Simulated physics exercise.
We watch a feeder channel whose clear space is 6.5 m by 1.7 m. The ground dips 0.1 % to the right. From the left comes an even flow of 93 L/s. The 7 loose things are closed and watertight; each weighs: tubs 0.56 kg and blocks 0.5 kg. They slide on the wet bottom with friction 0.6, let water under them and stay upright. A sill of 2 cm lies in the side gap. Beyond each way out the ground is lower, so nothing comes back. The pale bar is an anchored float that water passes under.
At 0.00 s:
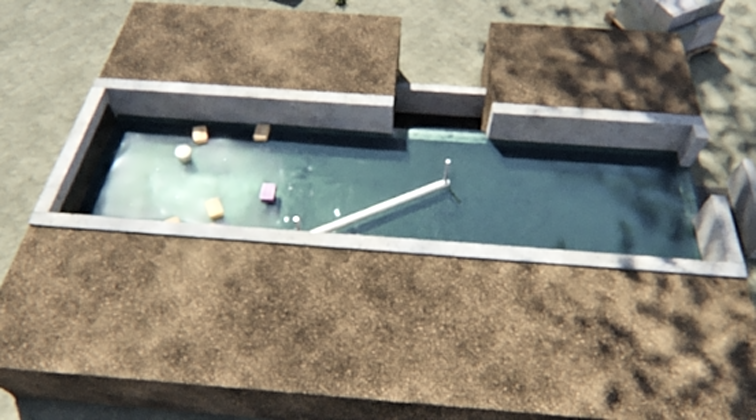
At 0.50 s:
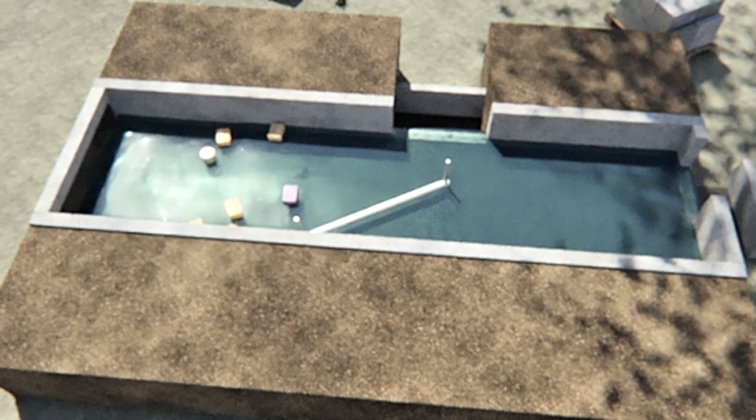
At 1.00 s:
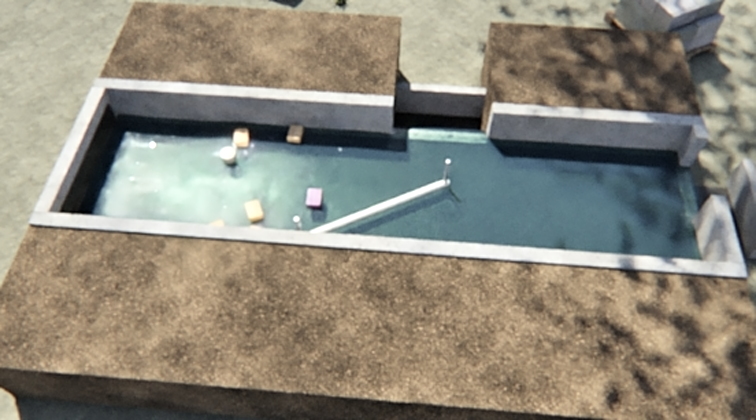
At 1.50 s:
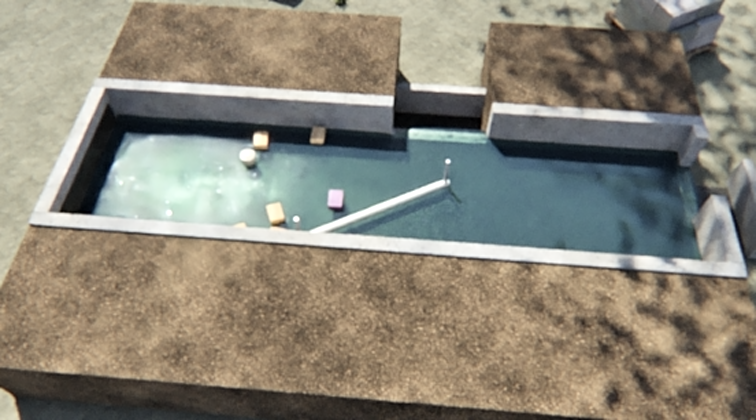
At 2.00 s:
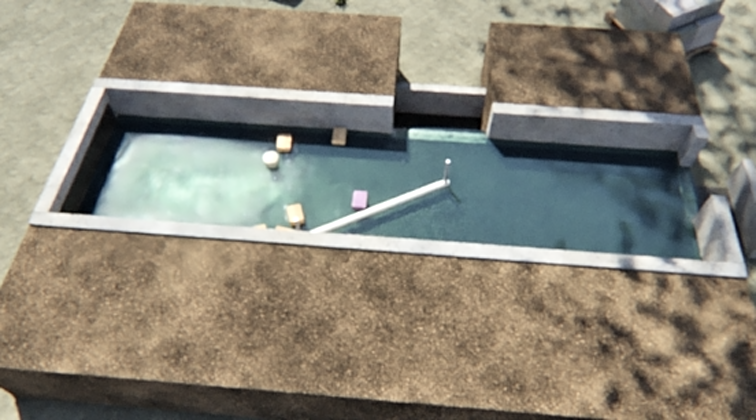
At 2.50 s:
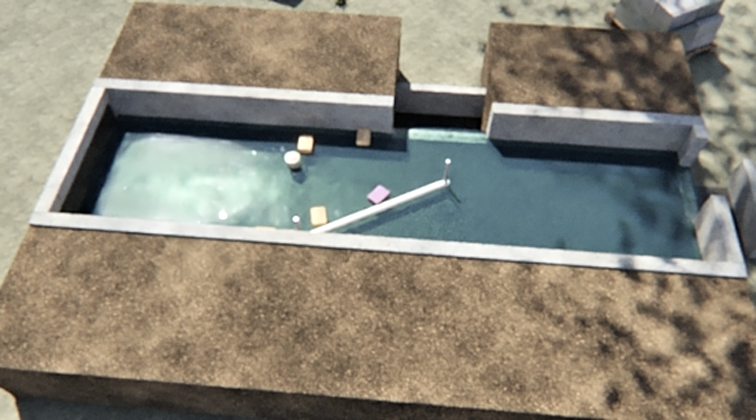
To begin with, a purple block, some tan blocks and a pale round tub float toward the left of a walled channel of water, with a slanting white bar near the middle. They all drift steadily rightward together, and the purple block reaches the bar and turns askew beside it.
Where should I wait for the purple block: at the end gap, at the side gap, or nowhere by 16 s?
Purple block: Side gap.
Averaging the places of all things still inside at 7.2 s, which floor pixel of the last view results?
Around (344, 218).
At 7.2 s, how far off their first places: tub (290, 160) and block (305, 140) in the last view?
In that order: Washed out, washed out.
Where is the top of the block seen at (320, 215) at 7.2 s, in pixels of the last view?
Near (470, 156).
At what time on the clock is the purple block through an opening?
Near 6.5 s.
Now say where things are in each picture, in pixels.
The first picture shows the purple block at (268, 191) floats; 10 cm deep round most things; 0 of 7 have shifted.
The second picture shows the purple block at (290, 193), afloat, 24 cm from its start; about 1250 L in view; 7 of 7 have shifted.
The third picture shows the purple block at (314, 197) floats, 51 cm from its start; about 1250 L in view; 7 of 7 have shifted.
The fourth picture shows the purple block at (336, 198), afloat, 74 cm from its start; 11 cm deep round most things; 7 of 7 have shifted.
The fifth picture shows the purple block at (360, 199) floats, 99 cm from its start; about 1250 L in view; 7 of 7 have shifted.
The sixth picture shows the purple block at (379, 194) floats, 119 cm from its start; about 1250 L in view; 7 of 7 have shifted.
After 3.5 s the purple block is near (414, 183), 1.6 m from its start, afloat; 0 of 7 are out; 7 afloat.
After 7.2 s the purple block has gone out by the side gap; 4 of 7 are out; 3 afloat.
After 12.0 s the purple block has gone out by the side gap; 5 of 7 are out; 2 afloat.
After 16.0 s the purple block has gone out by the side gap; 5 of 7 are out; 2 afloat.
